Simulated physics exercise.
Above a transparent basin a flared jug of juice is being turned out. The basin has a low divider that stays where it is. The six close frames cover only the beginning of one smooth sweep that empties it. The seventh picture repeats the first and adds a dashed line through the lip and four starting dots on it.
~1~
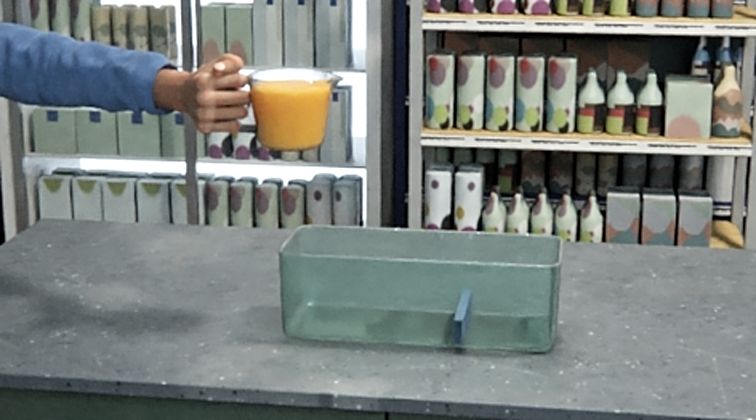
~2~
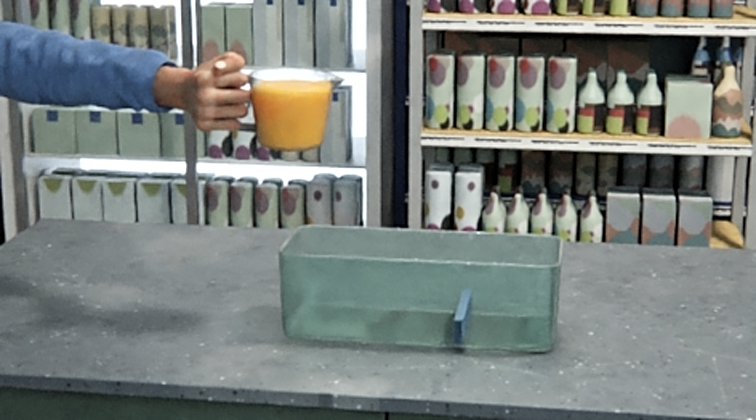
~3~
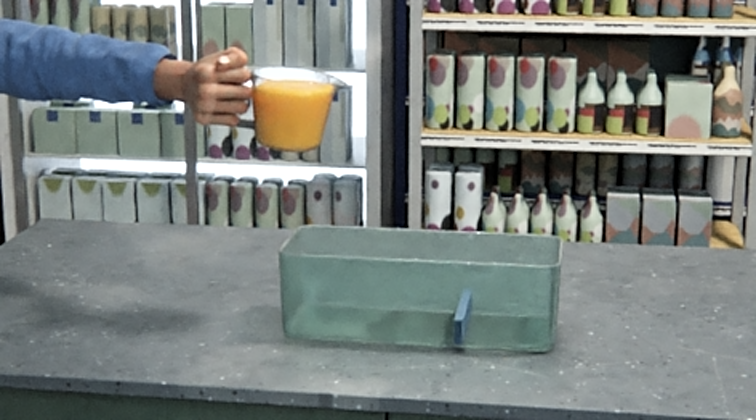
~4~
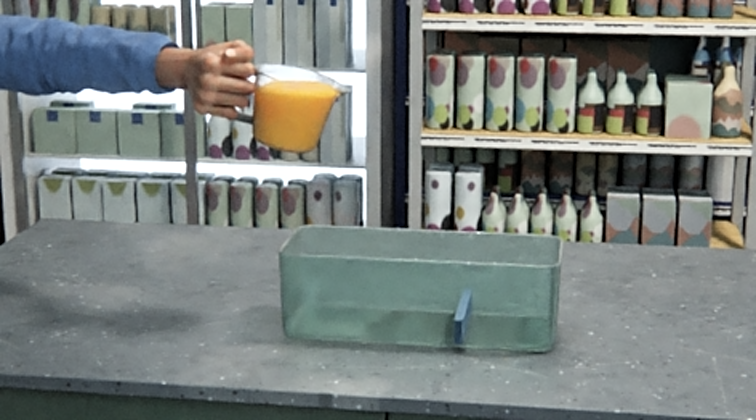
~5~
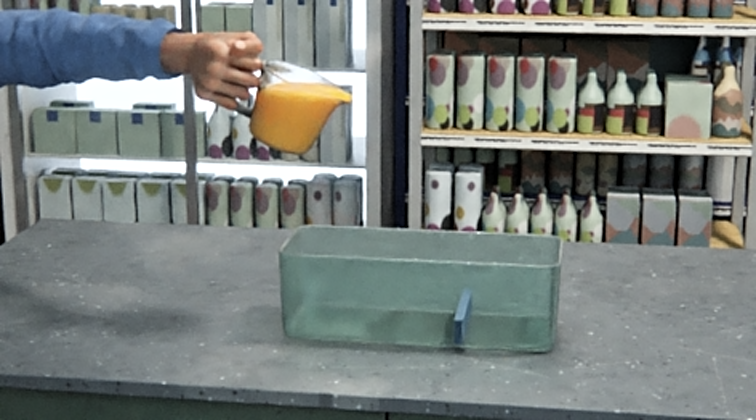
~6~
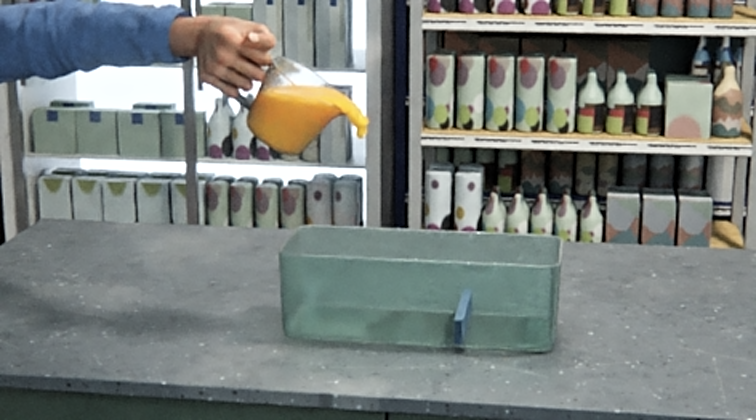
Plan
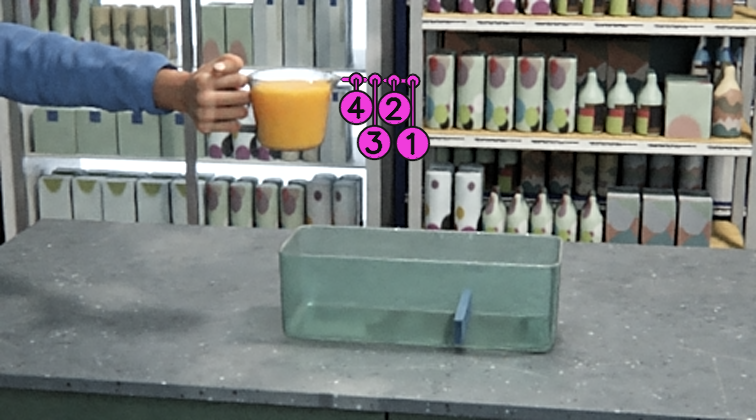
Hand holding a glass jug of orange juice above a clear basin, tilting it rightward until juice starts spilling over the lip.
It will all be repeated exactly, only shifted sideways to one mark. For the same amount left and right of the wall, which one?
1.
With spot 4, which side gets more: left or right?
The left one.
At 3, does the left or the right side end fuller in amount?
More ends on the left.
In magenta, 1 at (412, 81); 2 at (393, 80); 3 at (375, 80); 4 at (356, 79).
For spot 1, about 53 % ends left of the wall and 45 % right of it.
For spot 2, about 84 % ends left of the wall and 12 % right of it; 4 % is lost outside.
For spot 3, about 88 % ends left of the wall and 9 % right of it; 3 % is lost outside.
For spot 4, about 86 % ends left of the wall and 12 % right of it.
